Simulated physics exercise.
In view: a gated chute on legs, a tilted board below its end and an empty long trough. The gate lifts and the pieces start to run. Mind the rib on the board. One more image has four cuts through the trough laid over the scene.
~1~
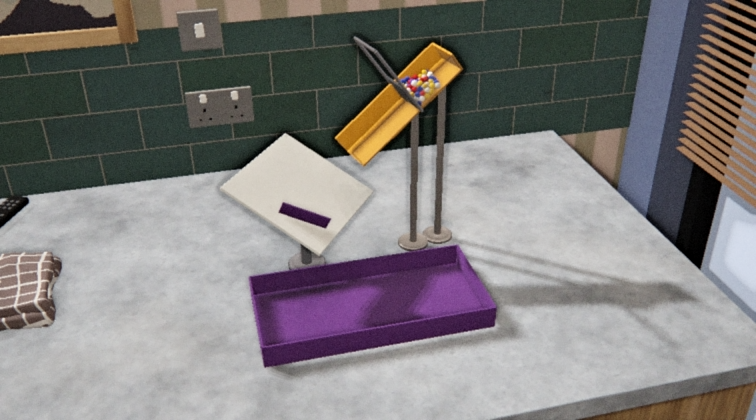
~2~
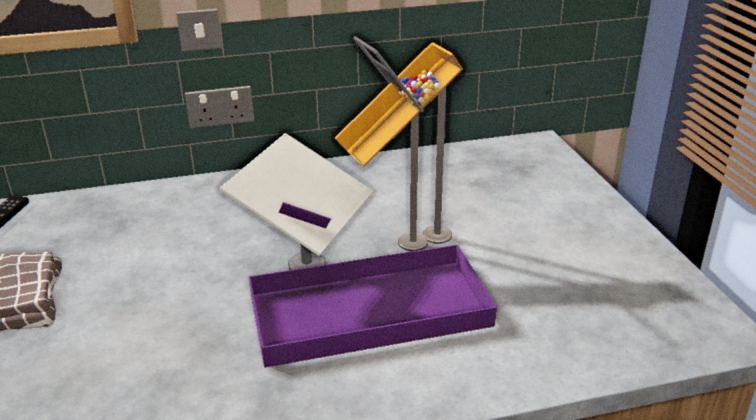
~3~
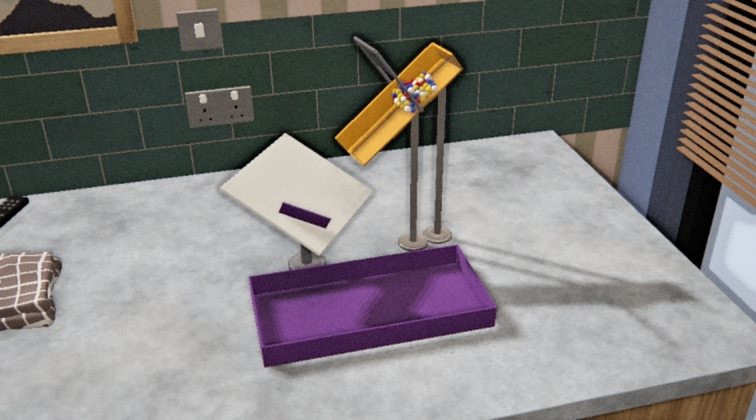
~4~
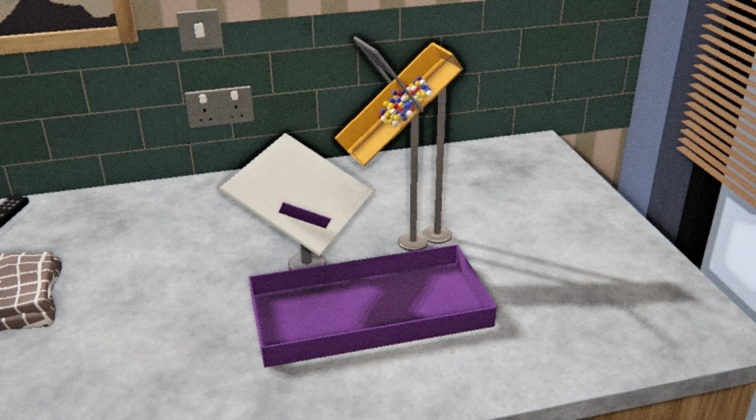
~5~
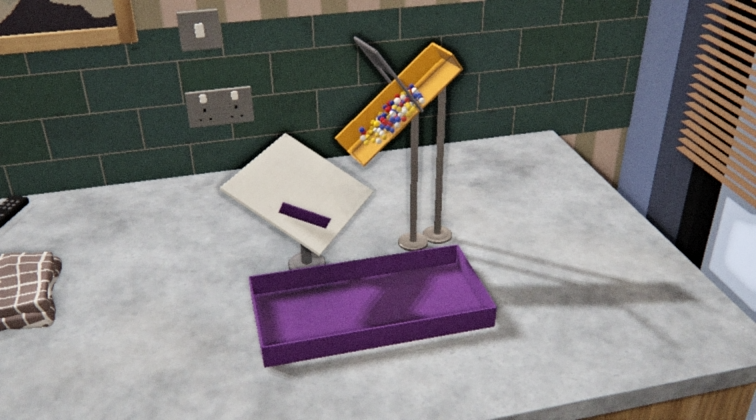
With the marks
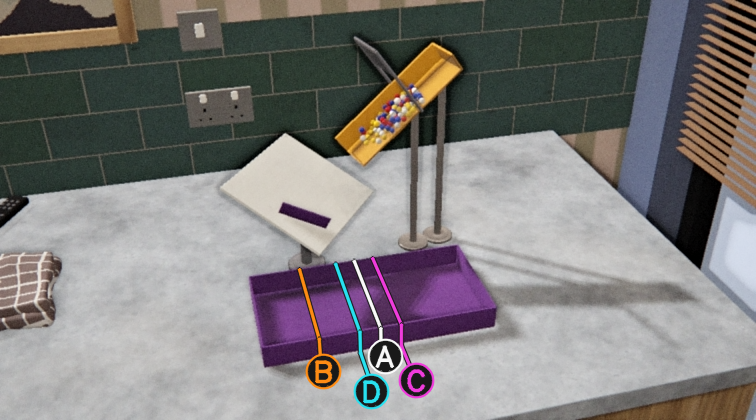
Long purple trough sitting empty on a kitchen counter as multicoloured beads start sliding down a yellow chute above a tilted board.
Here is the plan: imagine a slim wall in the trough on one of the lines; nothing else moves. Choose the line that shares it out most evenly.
Line C.
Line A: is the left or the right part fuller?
Right.
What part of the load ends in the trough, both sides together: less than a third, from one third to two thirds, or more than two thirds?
More than two thirds.
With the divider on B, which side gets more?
More lands on the right.
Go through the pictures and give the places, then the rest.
Load behind the gate at (416, 87), round plastic beads; lip of the chute at (355, 159), sloping fairly steeply, in the first picture.
Middle of the board at (302, 189), tilted gently; middle of its low edge at (349, 220); of its high edge at (255, 158), in the second picture.
Front corners of the trough at (263, 347) and (496, 307), empty; front of the load at (400, 105), in the third picture.
Middle of the load at (405, 101); its front at (387, 122), about a third of the way to the lip; rib from (283, 202) to (331, 219), in the fourth picture.
Middle of the load at (393, 112); its front at (367, 143), most of the way to the lip, in the fifth picture.
On the marked copy, line A crosses the front rim at (380, 327); line B crosses the front rim at (319, 338); line C crosses the front rim at (401, 323); line D crosses the front rim at (359, 331).
For line A, of what is caught, a small part on the left of the divider, most on the right.
For line B, of what is caught, a stray few on the left of the divider, nearly all on the right.
For line C, of what is caught, about two thirds on the left of the divider, about a third on the right.
For line D, of what is caught, a small part on the left of the divider, nearly all on the right.
